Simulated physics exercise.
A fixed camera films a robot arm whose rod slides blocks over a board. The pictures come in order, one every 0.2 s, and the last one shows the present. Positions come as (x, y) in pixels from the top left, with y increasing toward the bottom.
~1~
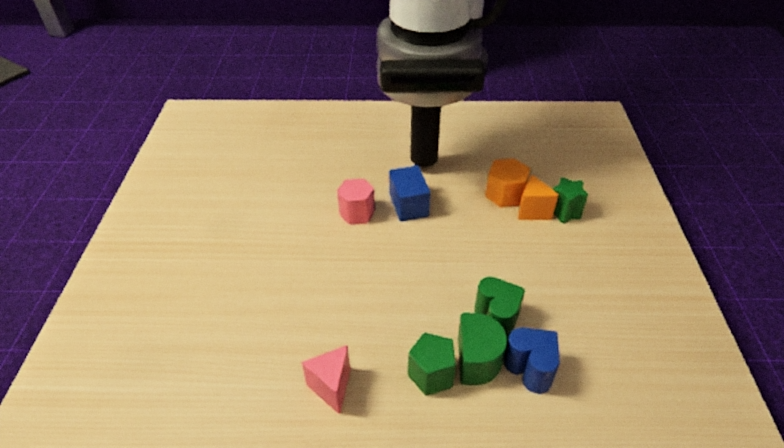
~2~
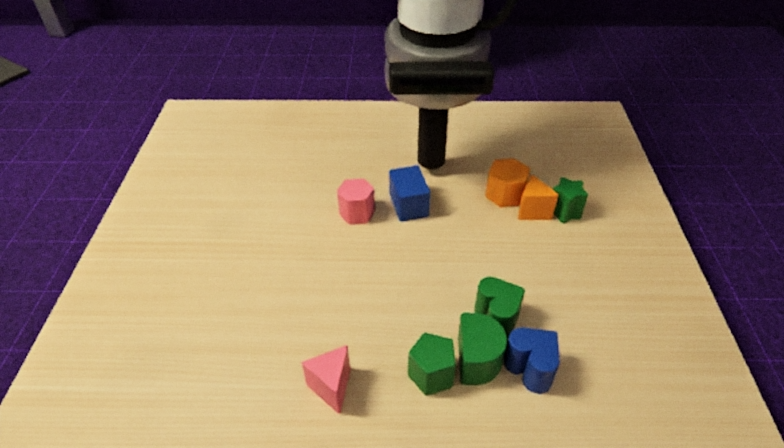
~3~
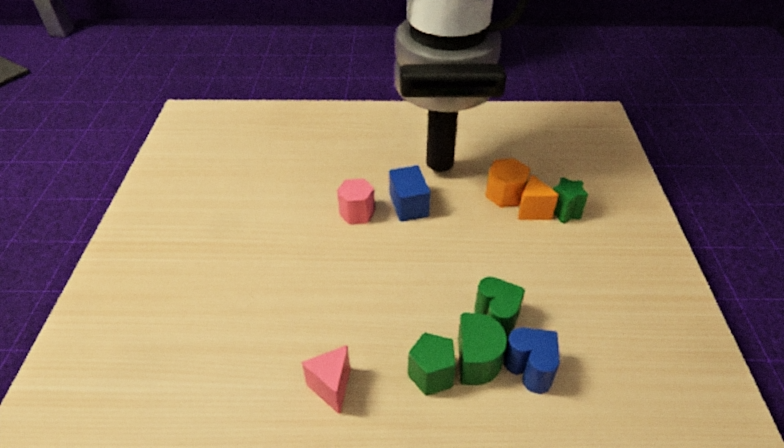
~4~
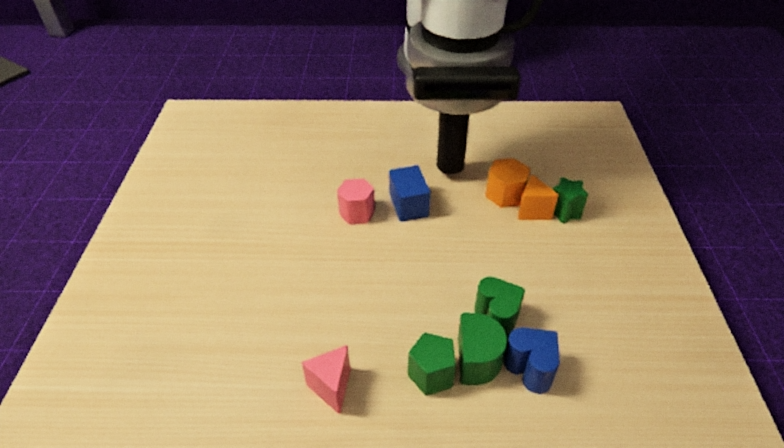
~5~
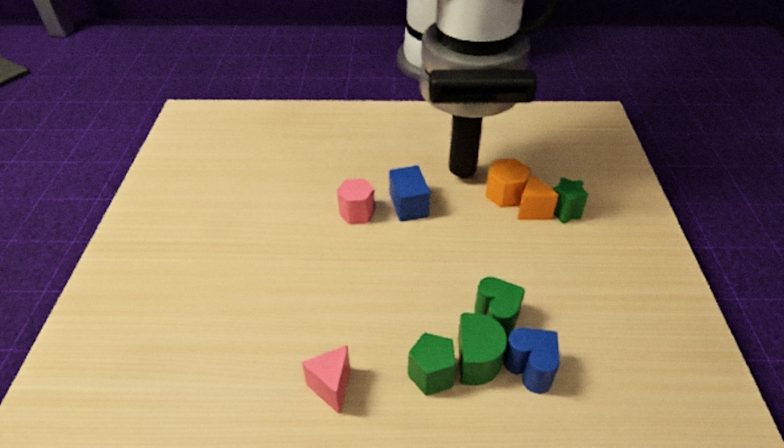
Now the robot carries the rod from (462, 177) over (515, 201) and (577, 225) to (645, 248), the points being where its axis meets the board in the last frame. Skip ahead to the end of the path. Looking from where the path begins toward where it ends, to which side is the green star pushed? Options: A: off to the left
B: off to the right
A (off to the left)
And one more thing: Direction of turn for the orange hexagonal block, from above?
In a top view, it turns clockwise.
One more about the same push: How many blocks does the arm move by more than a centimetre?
Three or more blocks.
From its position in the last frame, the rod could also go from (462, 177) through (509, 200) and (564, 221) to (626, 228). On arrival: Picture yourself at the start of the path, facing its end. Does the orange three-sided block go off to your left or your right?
Its shift is rightward.
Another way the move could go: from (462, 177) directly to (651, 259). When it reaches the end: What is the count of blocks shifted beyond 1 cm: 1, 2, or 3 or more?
Number moved: 3+.
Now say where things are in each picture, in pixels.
Tip of the rod at (424, 159), middles of tops, blue rectangle at (409, 181), orange hexagonal block at (510, 170), orange three-sided block at (538, 188), green star at (571, 188), in the first picture.
Rod at (431, 161), nothing pushed, in the second picture.
Rod at (440, 163), nothing pushed, in the third picture.
Rod at (450, 166), nothing pushed, in the fourth picture.
Rod at (463, 168), blue rectangle at (409, 181), orange hexagonal block at (510, 170), orange three-sided block at (538, 188), green star at (571, 188), in the fifth picture.
The first path, step by step. One third of the way, rod at (517, 193); orange hexagonal block at (551, 192), turned 20° clockwise; orange three-sided block at (573, 214), turned 15° clockwise; green star at (585, 191), turned 45° anticlockwise.
Two thirds of the way, rod at (580, 217); orange hexagonal block at (615, 221), turned 40° clockwise; orange three-sided block at (613, 245), turned 95° clockwise; green star at (615, 195), turned 100° anticlockwise.
At the end, rod at (649, 240); blue rectangle unmoved; orange hexagonal block at (674, 252), turned 75° clockwise; orange three-sided block at (615, 247), turned 105° clockwise; green star at (635, 197), turned 180° anticlockwise.
